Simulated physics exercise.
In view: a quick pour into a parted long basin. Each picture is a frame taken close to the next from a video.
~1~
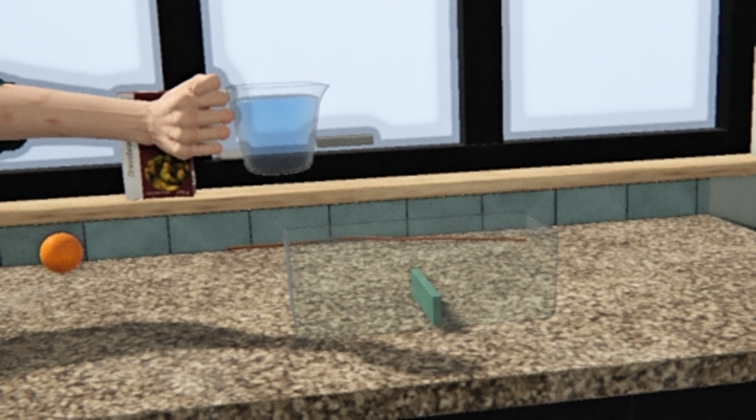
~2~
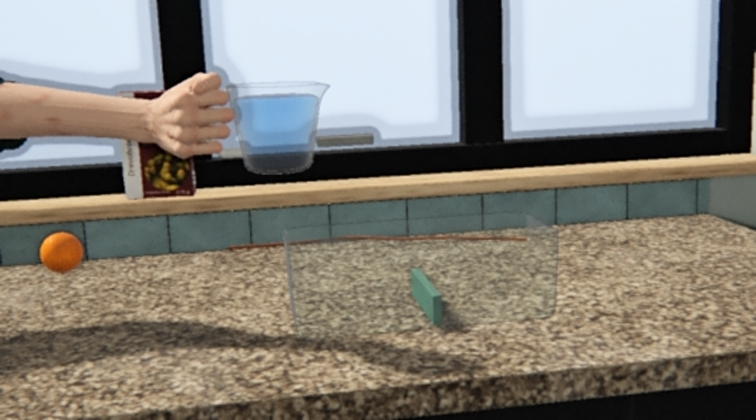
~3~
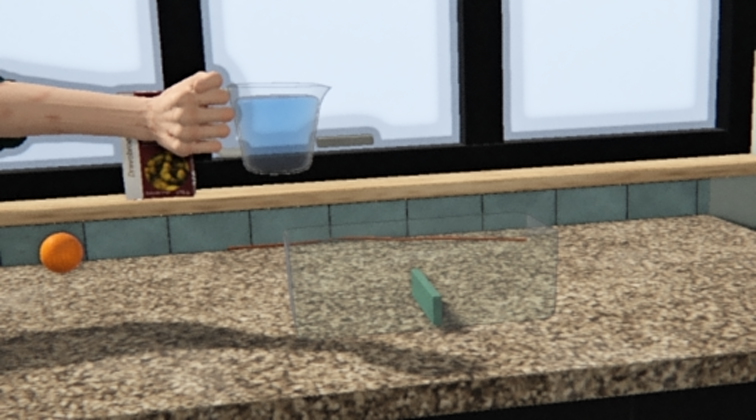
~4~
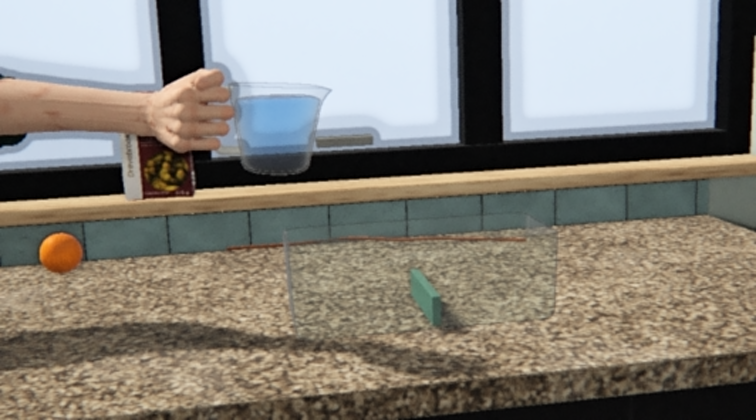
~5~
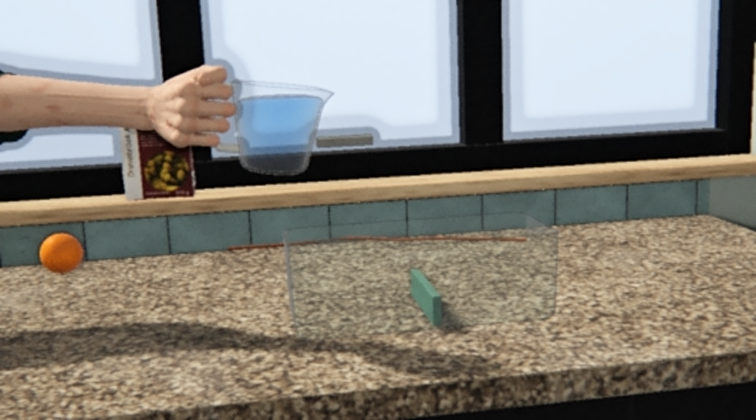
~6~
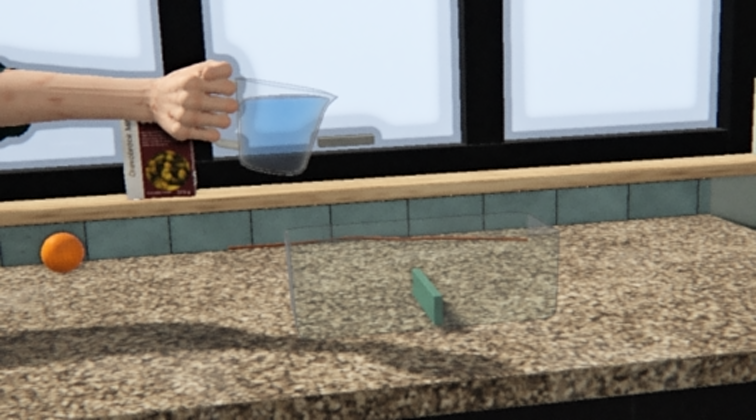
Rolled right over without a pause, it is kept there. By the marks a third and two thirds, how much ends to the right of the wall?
Falls short of a third.
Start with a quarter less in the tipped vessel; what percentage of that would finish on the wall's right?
Roughly 5 percent.
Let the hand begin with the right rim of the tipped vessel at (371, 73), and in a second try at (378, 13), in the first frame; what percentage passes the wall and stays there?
First try: 75 percent; second try: 90 percent.
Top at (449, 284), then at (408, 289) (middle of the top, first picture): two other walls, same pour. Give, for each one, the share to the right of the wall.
It would come to roughly 10 per cent the first time and roughly 35 per cent the second.
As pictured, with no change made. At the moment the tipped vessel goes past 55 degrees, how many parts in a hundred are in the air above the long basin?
Roughly 15 in a hundred.
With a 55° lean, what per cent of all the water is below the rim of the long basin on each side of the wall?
Roughly 10 per cent on the left, roughly 0 per cent on the right.
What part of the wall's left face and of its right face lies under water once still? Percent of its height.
I'd say close to 60 per cent on the left side and 0 on the right.
A moment on, the tilt is 55° and 75 per cent is still to pour, 8 is left of the wall and 0 right of it.
Next, the tilt is 84° and 25 per cent is still to pour, 56 is left of the wall and 1 right of it.
Then the tilt is 93° and 2 per cent is still to pour, 90 is left of the wall and 4 right of it.
Later the tilt is 93° and 0 per cent is still to pour, 94 is left of the wall and 5 right of it.
In the end 94 per cent lies left of the wall, 4 right of it and 2 outside.
